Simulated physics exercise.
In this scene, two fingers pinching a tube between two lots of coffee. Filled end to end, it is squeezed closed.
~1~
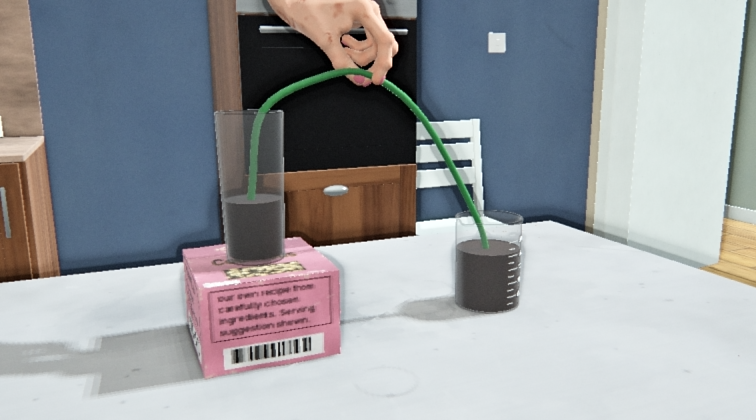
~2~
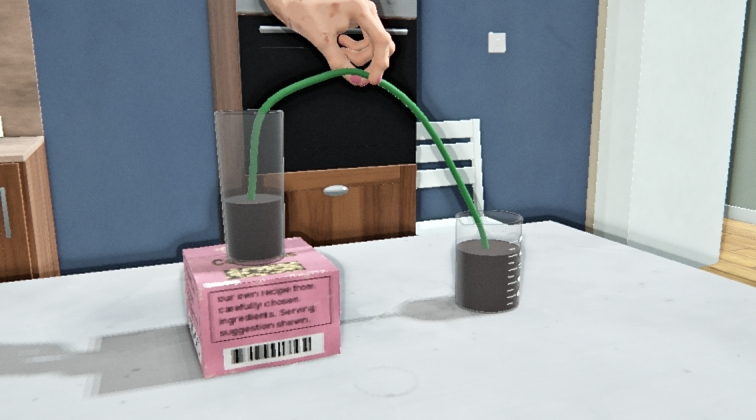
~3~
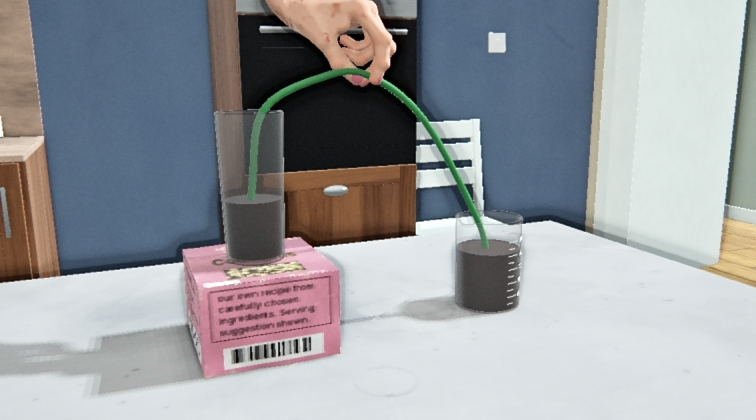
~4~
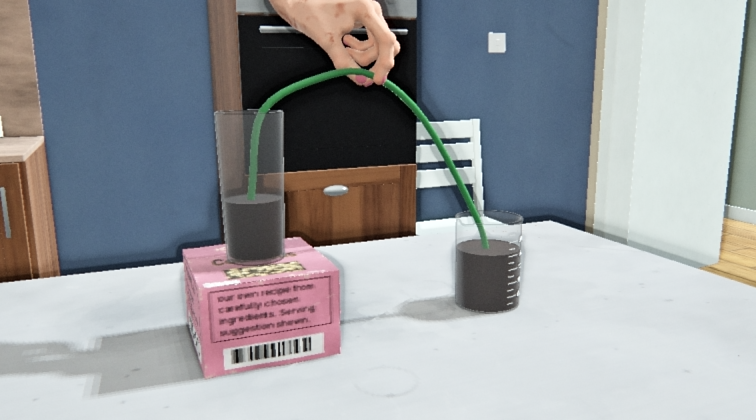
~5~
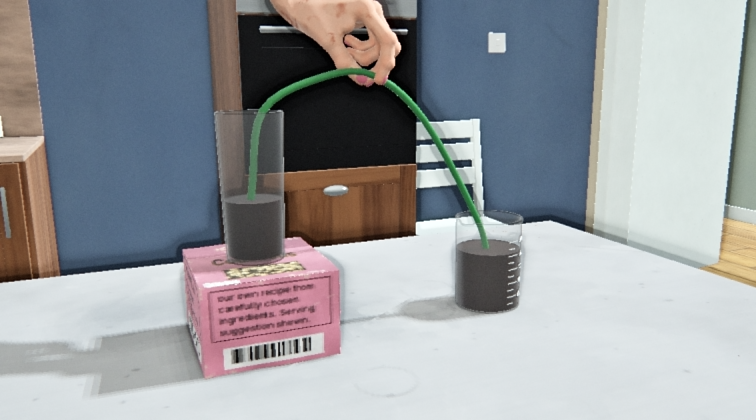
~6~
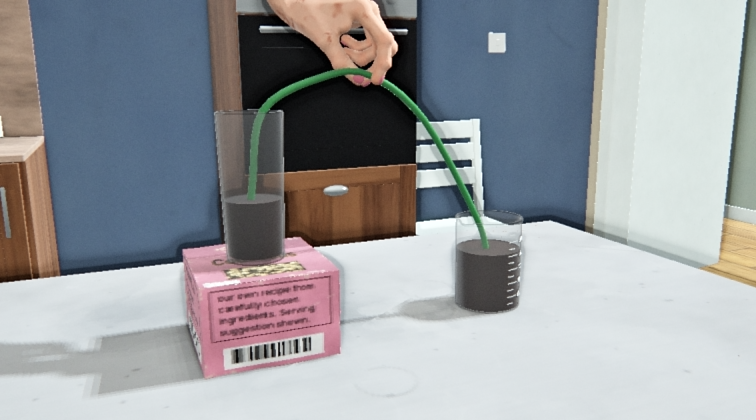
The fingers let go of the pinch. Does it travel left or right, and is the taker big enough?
Right; receiver holds everything.
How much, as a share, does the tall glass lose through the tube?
Somewhere near 80 per cent by the end.
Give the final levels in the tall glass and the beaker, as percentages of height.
10 % and 85 %.
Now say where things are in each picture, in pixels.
In the first picture, the hose is pinched; tall glass (252, 184) about a third full, up on the packet; beaker (488, 259) about two thirds full, on the top itself.
The second picture shows nothing flows; tall glass about a third full, surface at (253, 199); beaker about two thirds full, surface at (488, 248).
The third picture shows fingers on the hose; tall glass (252, 184) about a third full; beaker (488, 259) about two thirds full.
The fourth picture shows still shut; tall glass about a third full, surface at (253, 199); beaker about two thirds full, surface at (488, 248).
In the fifth picture, the hose is pinched; tall glass (252, 184) about a third full, up on the packet; beaker (488, 259) about two thirds full, on the top itself.
The sixth picture shows nothing flows; tall glass about a third full, surface at (253, 199); beaker about two thirds full, surface at (488, 248).
Soon after, the tall glass is about a quarter full; the beaker is about three quarters full.
Later, the tall glass is nearly empty; the beaker is about three quarters full.
In the end, the tall glass is nearly empty; the beaker is nearly full.
